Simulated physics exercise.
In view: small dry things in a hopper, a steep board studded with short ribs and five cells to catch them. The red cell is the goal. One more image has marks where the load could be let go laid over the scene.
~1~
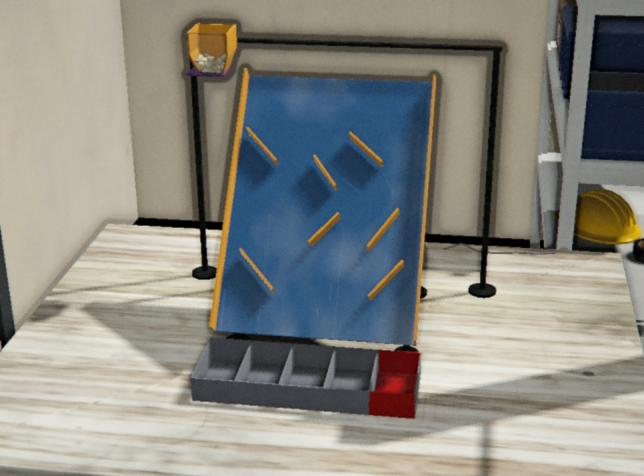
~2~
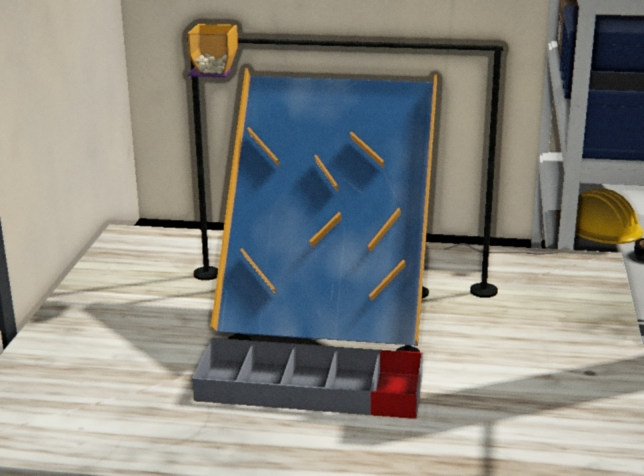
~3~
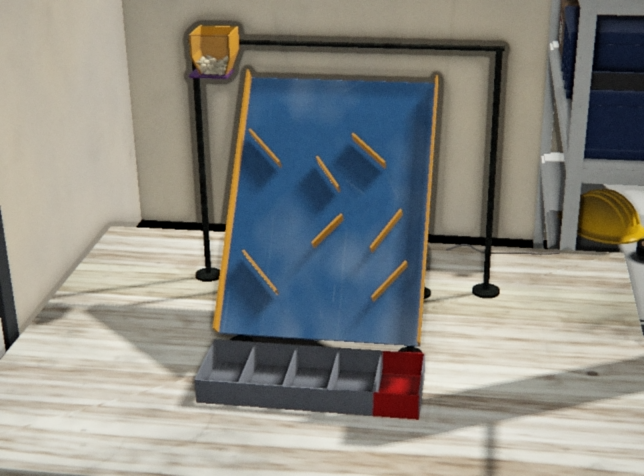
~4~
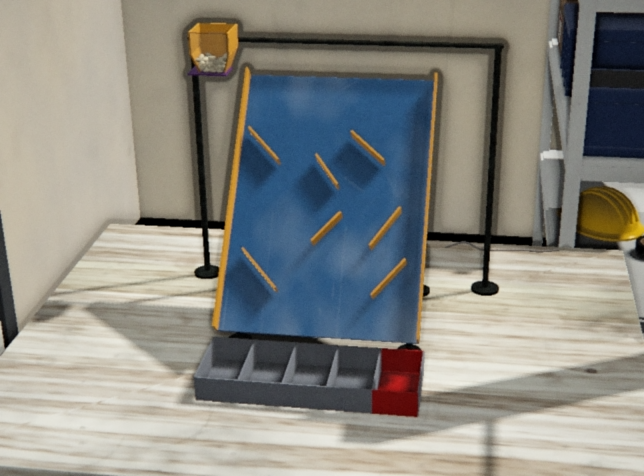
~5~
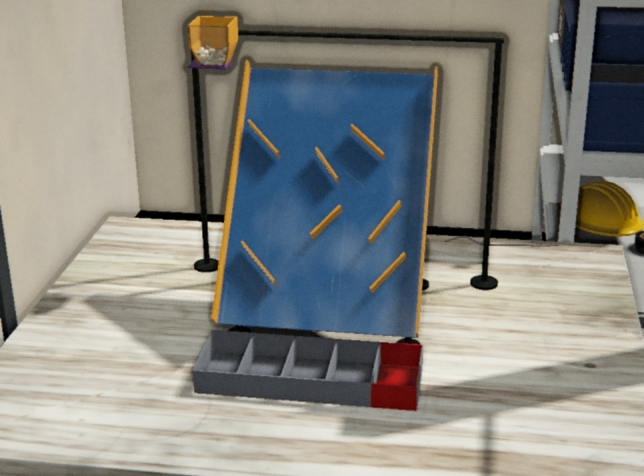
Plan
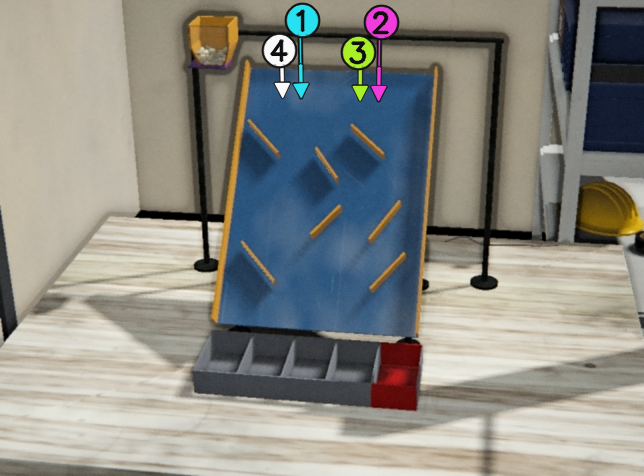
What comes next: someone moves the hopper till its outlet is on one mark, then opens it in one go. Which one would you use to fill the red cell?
Use mark 2.
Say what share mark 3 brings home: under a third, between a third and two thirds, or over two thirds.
Between a third and two thirds.
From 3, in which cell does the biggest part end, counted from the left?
It is the fifth one.
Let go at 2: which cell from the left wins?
The fifth from the left.
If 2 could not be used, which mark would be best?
The answer is 3.
On the marked copy, mark 1 meets the board at (301, 92); mark 2 meets the board at (378, 95); mark 3 meets the board at (360, 95); mark 4 meets the board at (282, 92).
With 1, none at all in the red cell, the whole lot in other cells.
With 2, close to two thirds in the red cell, close to a third in other cells.
With 3, close to half in the red cell, close to half in other cells, only a few outside the box.
With 4, none at all in the red cell, all but a few in other cells, only a few outside the box.
